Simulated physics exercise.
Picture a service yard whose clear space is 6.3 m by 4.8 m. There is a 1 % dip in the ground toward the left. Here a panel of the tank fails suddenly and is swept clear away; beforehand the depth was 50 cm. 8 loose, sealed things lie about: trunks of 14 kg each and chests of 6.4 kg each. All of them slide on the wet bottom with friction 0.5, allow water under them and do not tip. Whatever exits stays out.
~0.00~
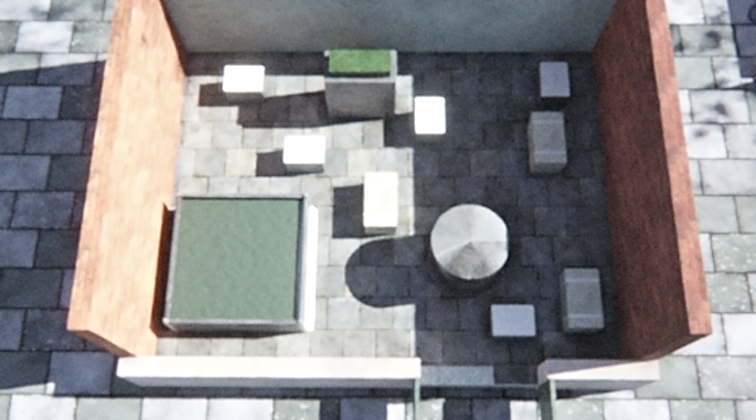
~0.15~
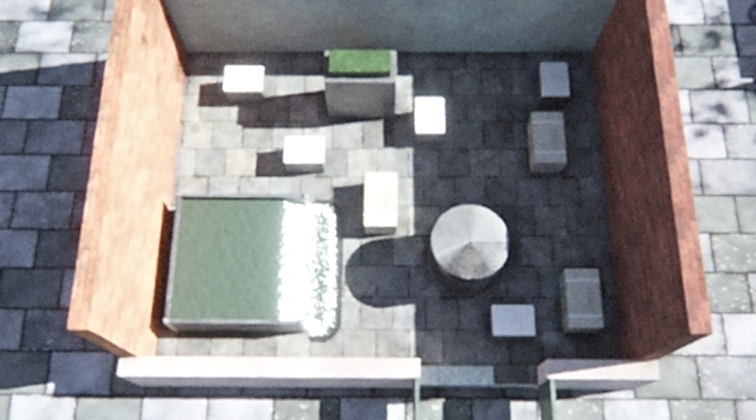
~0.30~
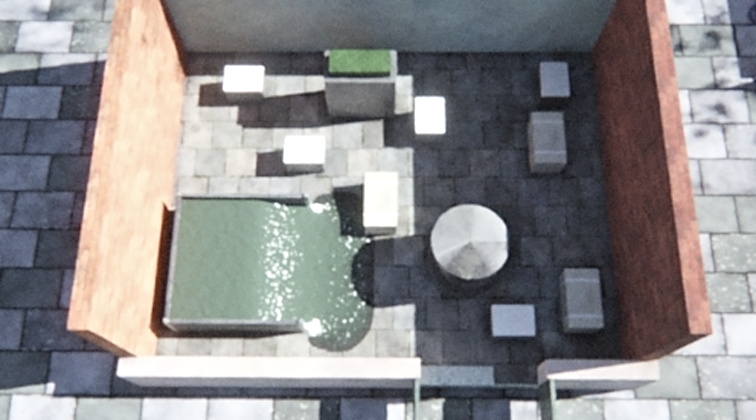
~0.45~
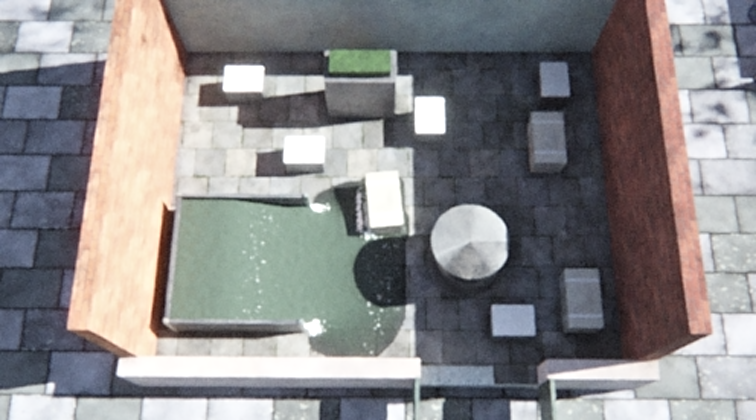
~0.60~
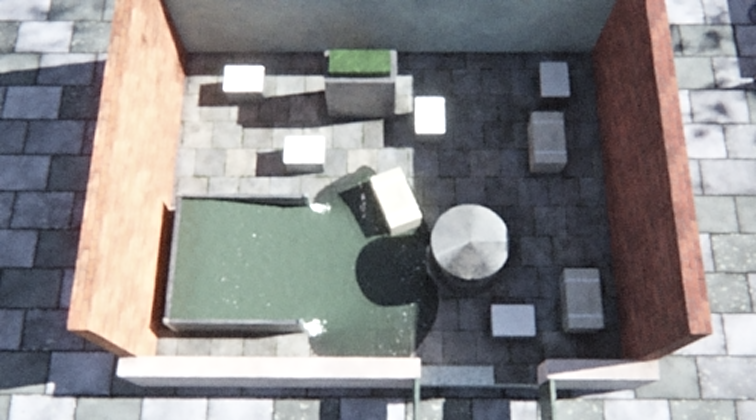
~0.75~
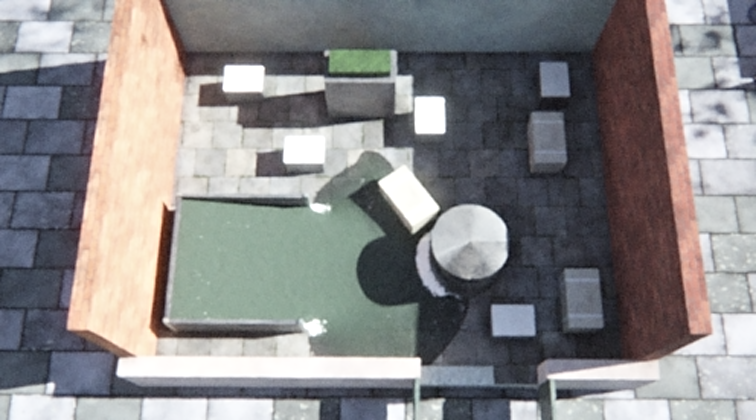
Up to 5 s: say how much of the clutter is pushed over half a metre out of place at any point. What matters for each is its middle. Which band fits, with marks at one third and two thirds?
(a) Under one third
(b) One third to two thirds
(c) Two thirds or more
(c) Two thirds or more.
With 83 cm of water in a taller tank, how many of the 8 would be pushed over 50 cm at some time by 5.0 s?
Result: 6.
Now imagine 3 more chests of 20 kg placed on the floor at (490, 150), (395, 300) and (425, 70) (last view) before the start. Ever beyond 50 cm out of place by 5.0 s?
One after another they come out above it, above it, inside the limit.
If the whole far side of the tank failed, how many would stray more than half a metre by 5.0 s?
That would give 5.
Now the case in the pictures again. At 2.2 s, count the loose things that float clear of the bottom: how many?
At that time, 2.
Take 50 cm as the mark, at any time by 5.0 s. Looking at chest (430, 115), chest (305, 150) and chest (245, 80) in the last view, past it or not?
Well, in that order it's topping it, not reaching it, not reaching it.
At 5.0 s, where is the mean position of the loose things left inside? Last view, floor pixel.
(469, 147).
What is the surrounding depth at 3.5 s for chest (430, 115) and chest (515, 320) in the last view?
Around 8 cm and 6 cm.
After 1.1 s 1 of 8 are over 50 cm from their spots; 0 afloat.
After 2.2 s 2 of 8 are over 50 cm from their spots; 2 afloat.
After 3.5 s 5 of 8 are over 50 cm from their spots; 5 afloat.
After 5.0 s 4 of 8 are over 50 cm from their spots, and 6 have been at some point; 6 afloat.
